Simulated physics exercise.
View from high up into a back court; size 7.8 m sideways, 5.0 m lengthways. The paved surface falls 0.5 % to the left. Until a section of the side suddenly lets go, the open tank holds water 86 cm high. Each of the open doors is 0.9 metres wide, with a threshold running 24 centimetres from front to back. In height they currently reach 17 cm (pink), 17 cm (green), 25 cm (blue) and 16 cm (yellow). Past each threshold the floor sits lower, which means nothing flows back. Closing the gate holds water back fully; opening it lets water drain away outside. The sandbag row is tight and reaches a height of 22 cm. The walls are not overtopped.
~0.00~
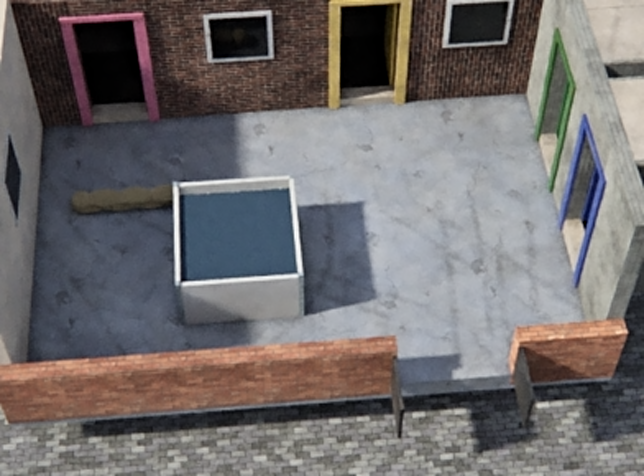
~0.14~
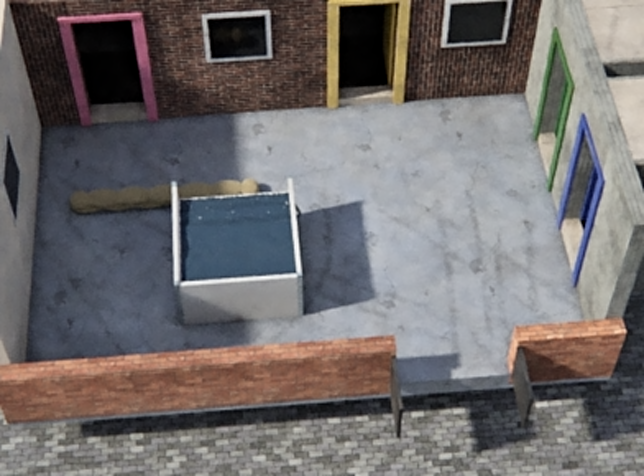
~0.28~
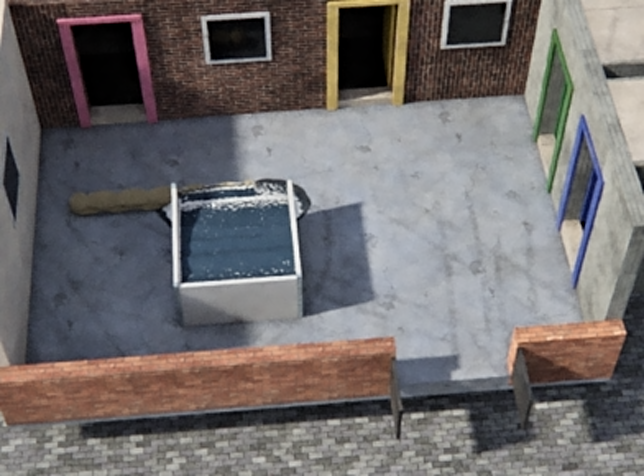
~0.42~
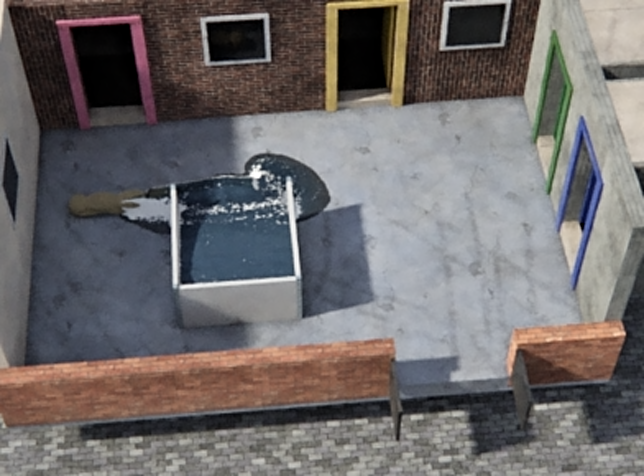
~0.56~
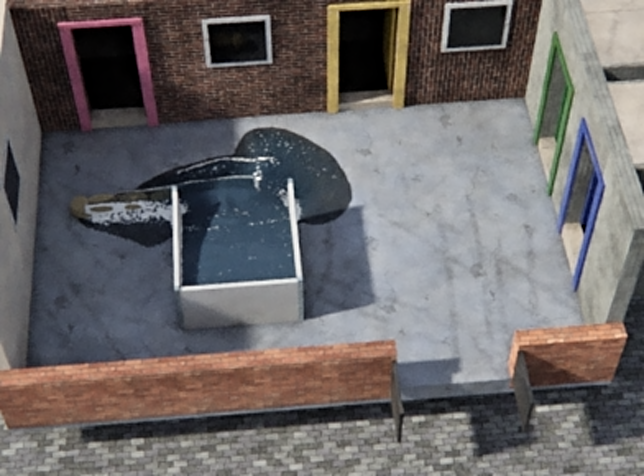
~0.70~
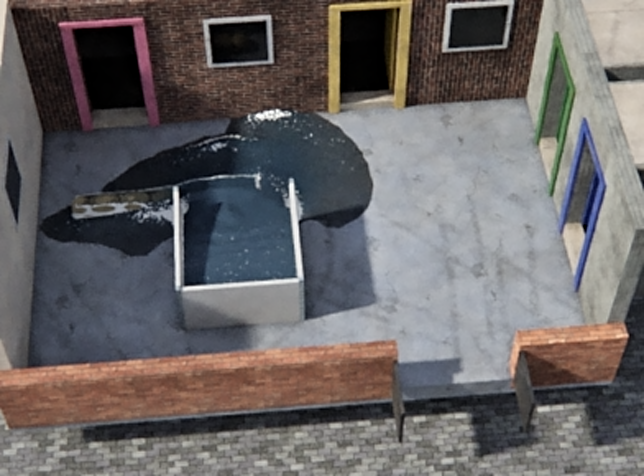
At the start, a square open tank of dark water stands still and whole in a walled courtyard with coloured doorways. Its far side opens and water pours out over the low tan strip behind it. The dark pool then spreads widely across the paving, leftward around the strip and back toward the brick wall.
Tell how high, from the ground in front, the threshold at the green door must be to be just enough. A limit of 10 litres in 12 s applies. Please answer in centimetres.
It must be about 14 cm high.
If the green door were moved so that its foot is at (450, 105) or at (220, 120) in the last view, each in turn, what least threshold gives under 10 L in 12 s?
About 9.5 cm, then about 28 cm.
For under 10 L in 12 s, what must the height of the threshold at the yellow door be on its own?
Roughly 18 cm at yellow.
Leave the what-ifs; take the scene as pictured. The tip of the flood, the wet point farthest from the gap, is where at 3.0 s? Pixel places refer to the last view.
Lab note: Front tip approx. at (525, 103).
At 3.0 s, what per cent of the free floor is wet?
Close to 50 per cent of it is wet.
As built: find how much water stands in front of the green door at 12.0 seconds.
Depth: Near 4.5 cm.
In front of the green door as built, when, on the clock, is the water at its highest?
Crest at t of about 3.2 s.
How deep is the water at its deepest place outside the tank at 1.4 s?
About 46 cm at most.
After 1.4 s water covers 35 % of the floor, deepest (46 cm) near (218, 213); it has not reached the green door.
After 3.0 s water covers 50 % of the floor, deepest (29 cm) near (521, 128); 18 cm at the green door, 0 litres in over its 17 cm threshold.
After 12.0 s water covers 95 % of the floor, deepest (8 cm) near (587, 335); 5 cm at the green door, 4 litres in over its 17 cm threshold.
At the green door as built, the water arrived by 2.5 s and peaked near 18 cm at 3.2 s.
Run again over the same 12 s with other heights there, 17 litres in over 12.5 cm, 4 litres over 17 cm. The limit of 10 litres is kept from about 14 cm up.
